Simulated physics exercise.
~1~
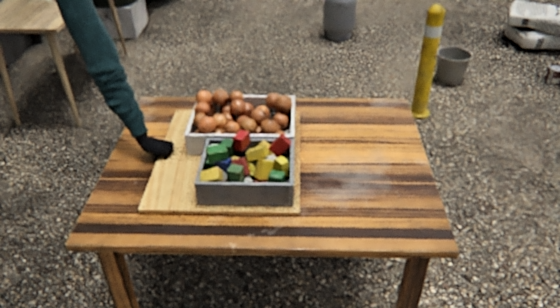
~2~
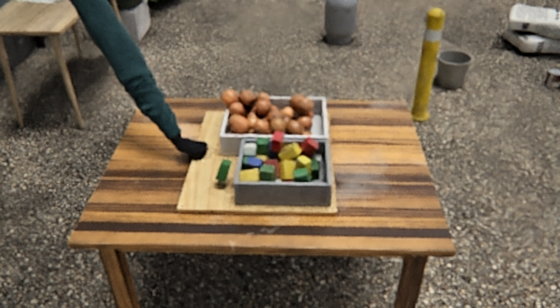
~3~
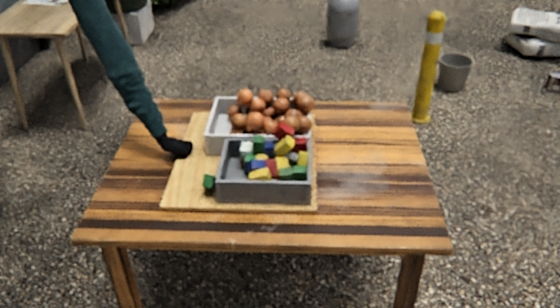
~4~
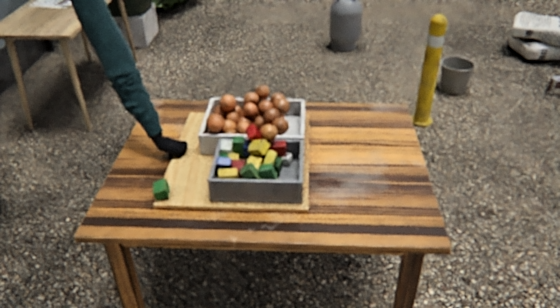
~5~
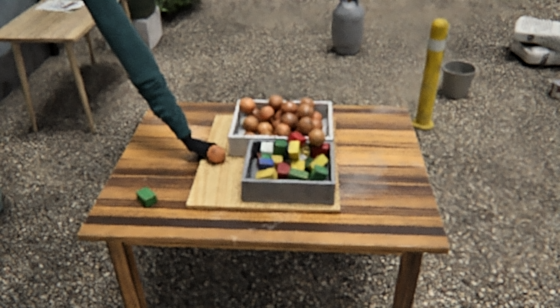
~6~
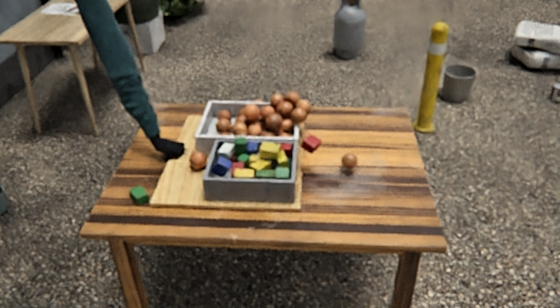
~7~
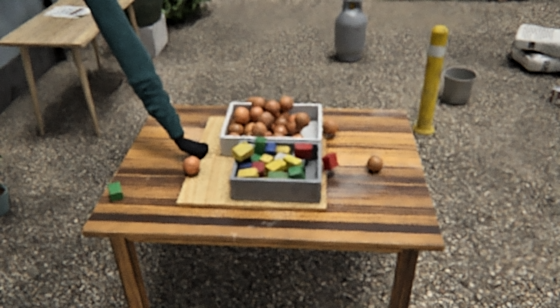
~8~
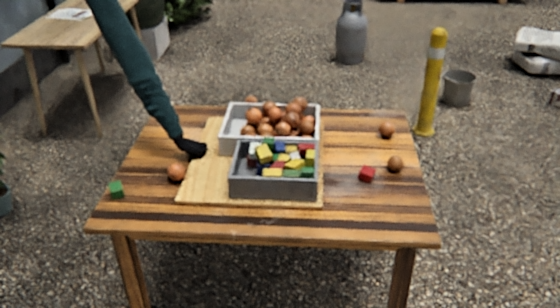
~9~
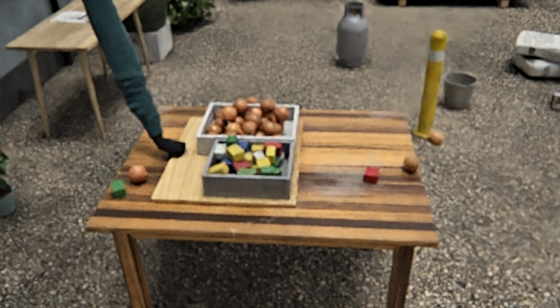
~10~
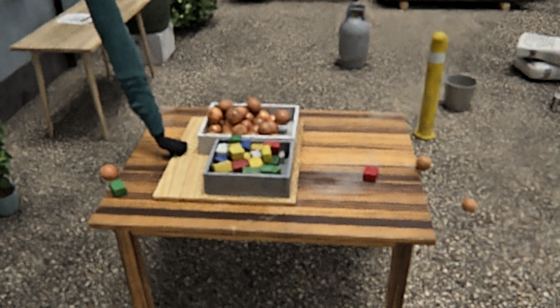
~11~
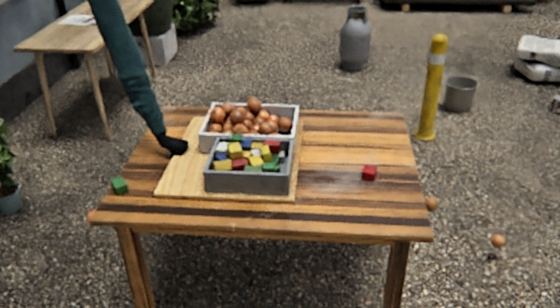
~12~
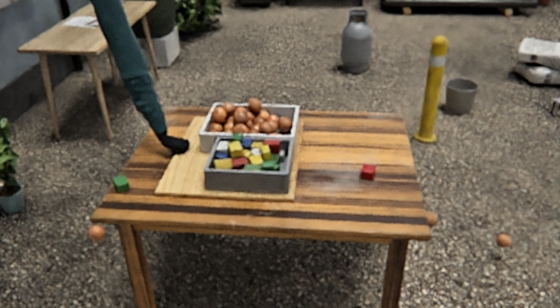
On a wooden table, a gloved hand shakes two joined crates, spilling some bricks and balls.
